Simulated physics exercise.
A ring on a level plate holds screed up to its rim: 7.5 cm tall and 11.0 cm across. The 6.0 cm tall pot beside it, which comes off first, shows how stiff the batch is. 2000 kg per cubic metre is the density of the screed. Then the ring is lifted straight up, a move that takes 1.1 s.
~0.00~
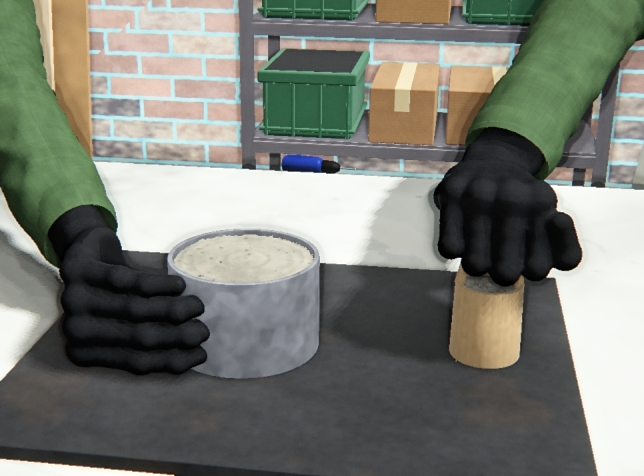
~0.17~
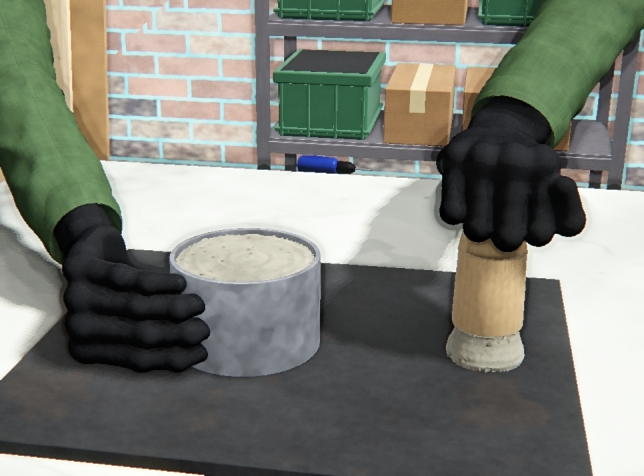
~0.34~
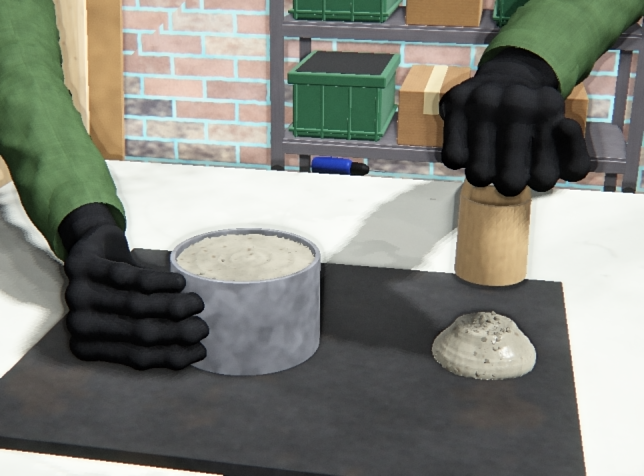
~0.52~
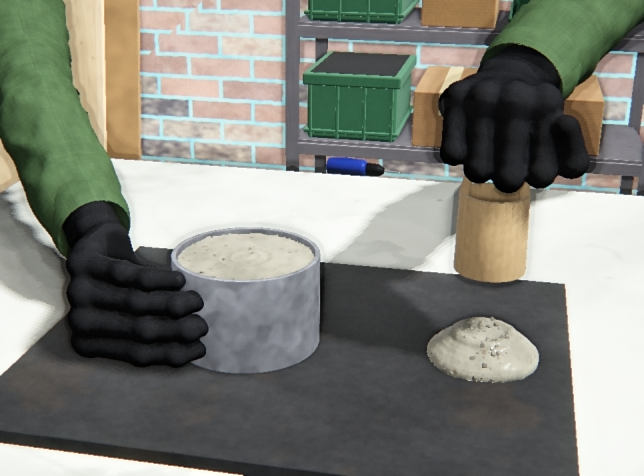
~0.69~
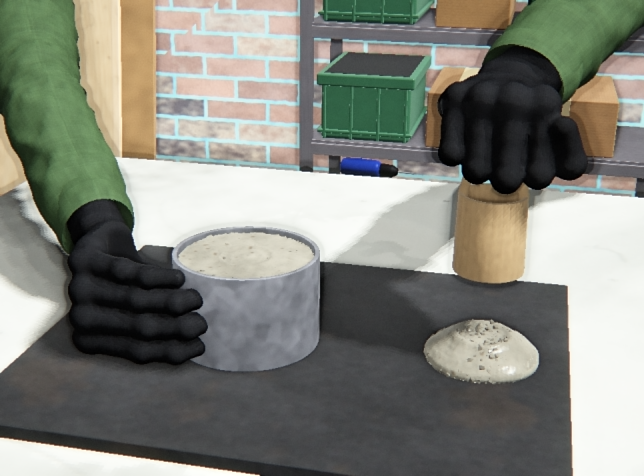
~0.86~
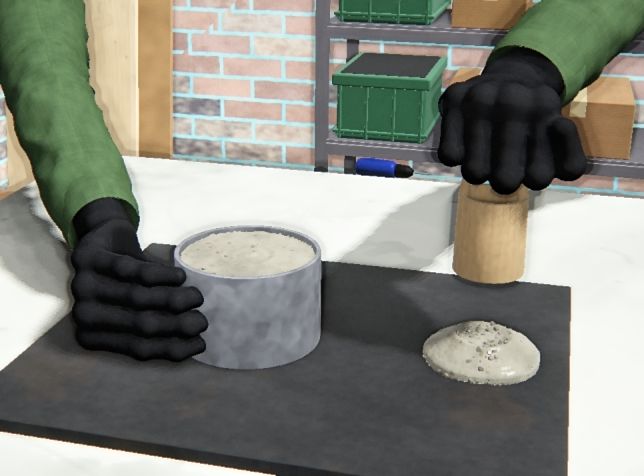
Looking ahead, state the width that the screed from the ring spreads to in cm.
Predicted: Close to 21.5 cm.
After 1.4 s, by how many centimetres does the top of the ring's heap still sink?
1.5 cm, roughly.
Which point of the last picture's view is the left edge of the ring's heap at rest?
That point lies close to (118, 348) in the last picture.
After 1.1 s, the ring is up 1.4 cm; the screed has come down 0.2 cm to 7.3 cm and is 12 cm wide.
After 1.4 s, the ring is up 4.6 cm; the screed has come down 3.0 cm to 4.5 cm and is 18 cm wide.
After 1.7 s, the ring is up 7.8 cm; the screed has come down 4.2 cm to 3.3 cm and is 20 cm wide.
After 2.0 s, the ring is clear; the screed has come down 4.3 cm to 3.2 cm and is 21 cm wide.
After 3.1 s, at rest, the ring is clear; the screed has come down 4.3 cm to 3.2 cm and is 21 cm wide.
